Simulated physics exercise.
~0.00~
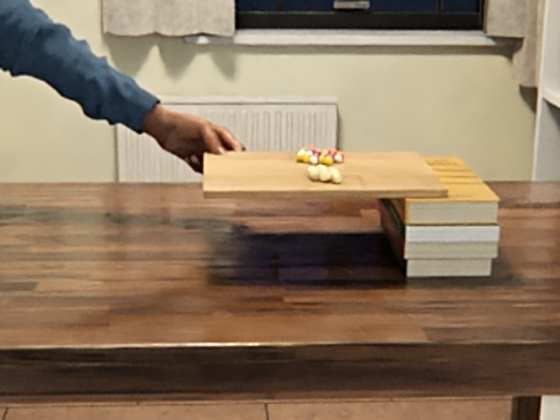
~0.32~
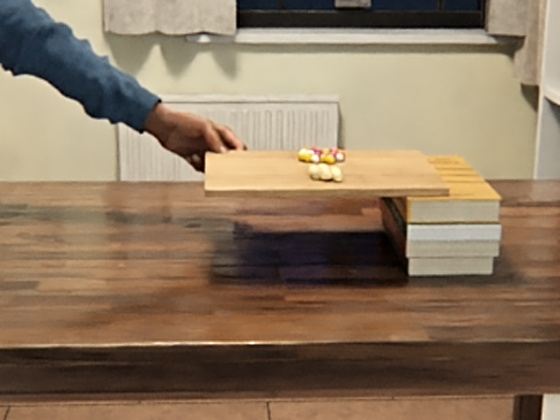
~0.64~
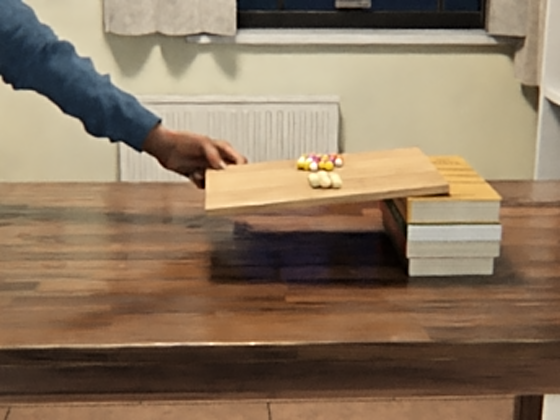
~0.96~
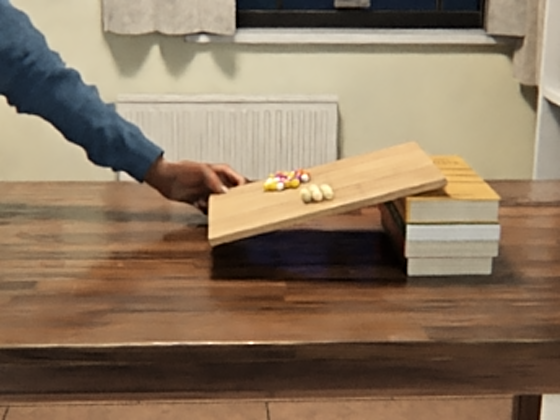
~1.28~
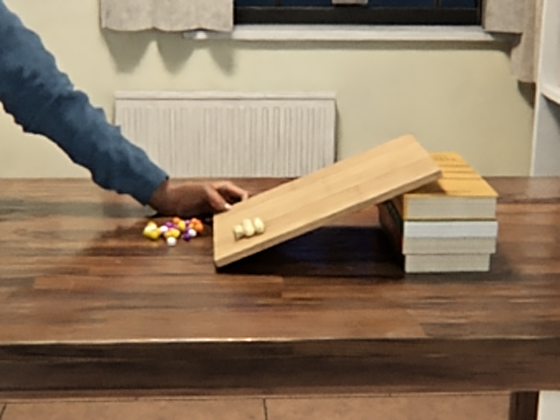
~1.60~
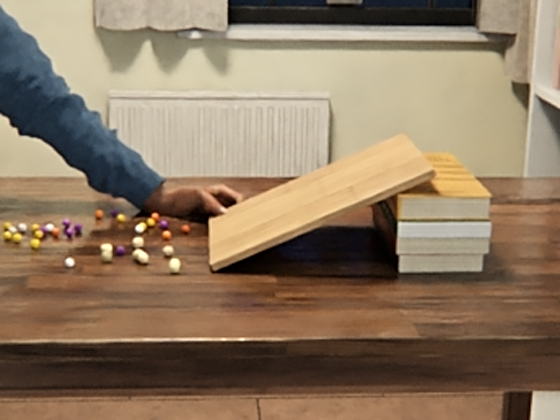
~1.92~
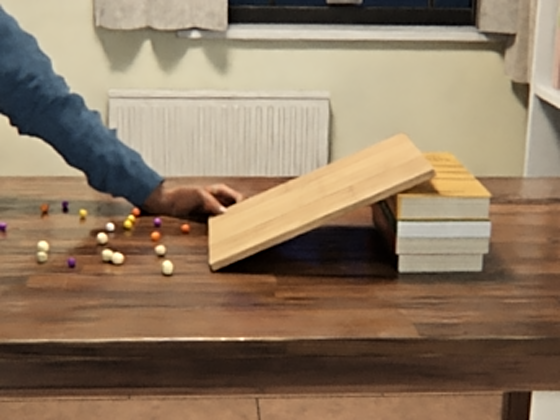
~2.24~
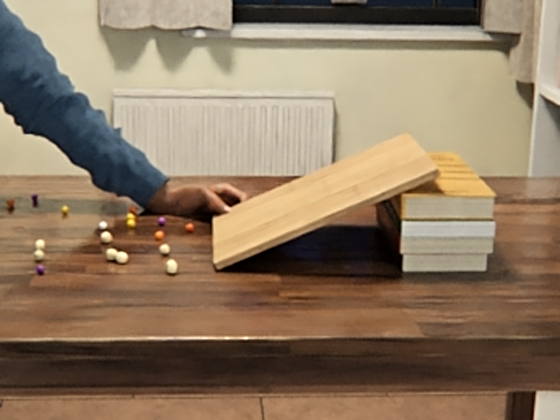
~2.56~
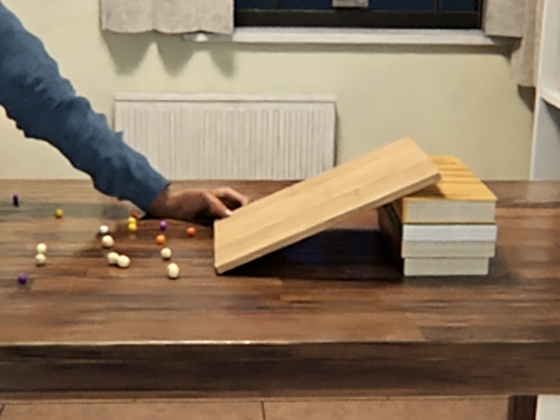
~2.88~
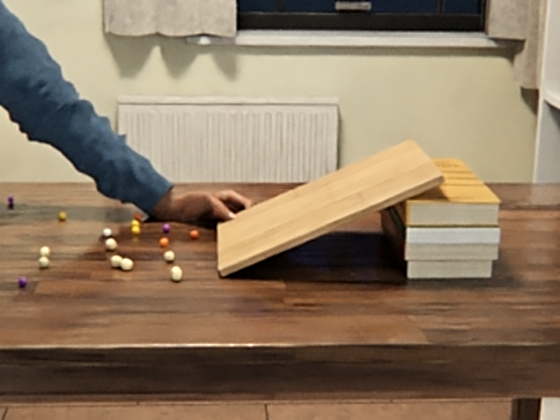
At the start, a hand on the left holds one end of a wooden board level above a dark table, its other end resting on a stack of books. Two small groups of round pieces sit on it, pale ones nearer the viewer and colourful ones behind. The hand lowers its end, and both groups begin moving down the slope. The colourful group reaches the table first and scatters leftward, while the pale pieces follow. In the end, the board rests as a ramp, the pale pieces lie nearer its foot, and the colourful group has spread farther left.
